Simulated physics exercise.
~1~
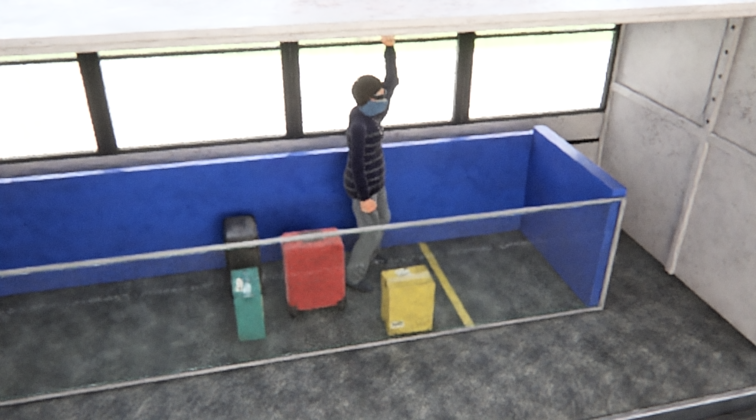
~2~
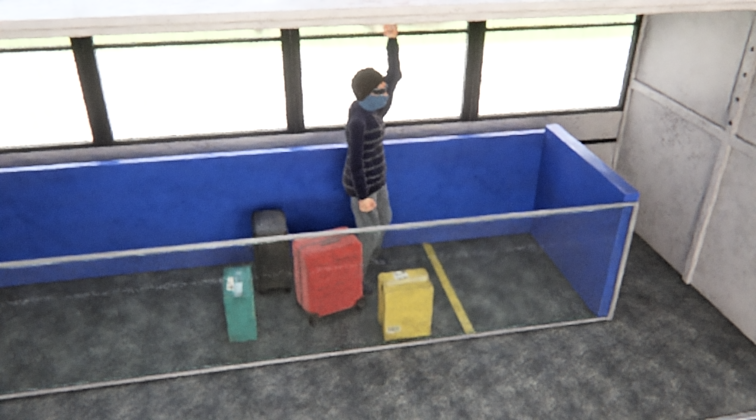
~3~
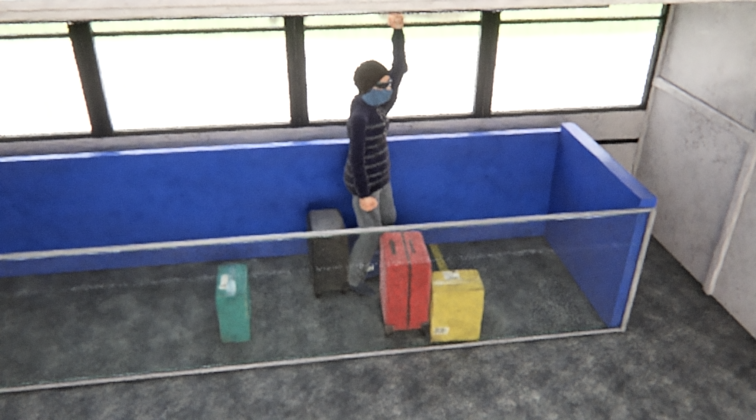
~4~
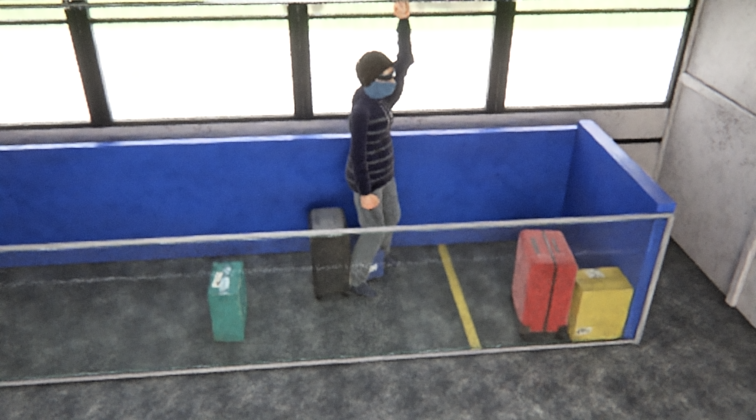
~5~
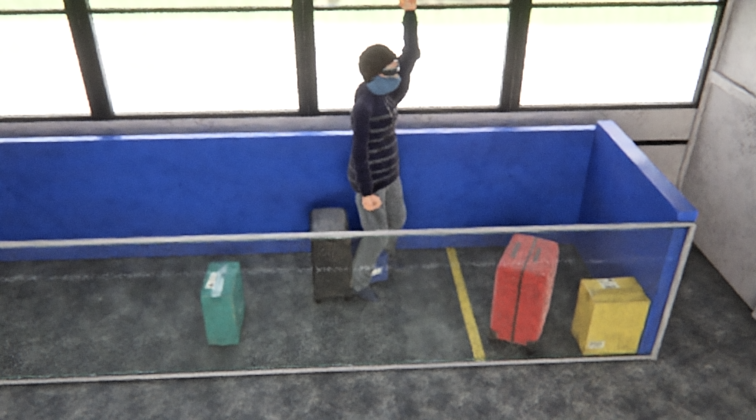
A red wheeled suitcase stands between a teal case and a yellow one in a blue-walled, glass-fronted tram bay, seen from above and in front. Behind them are a small black case and a masked traveller in a dark jacket, gripping overhead with one raised hand. The red and black cases roll right, and the red one meets the yellow, which then slides right with it across the yellow floor line. The black case halts beside the traveller, where a blue object shows behind the legs. Finally the red case rolls slightly back left, still past the line, with the yellow near the right wall and the teal, black and blue things short of it.
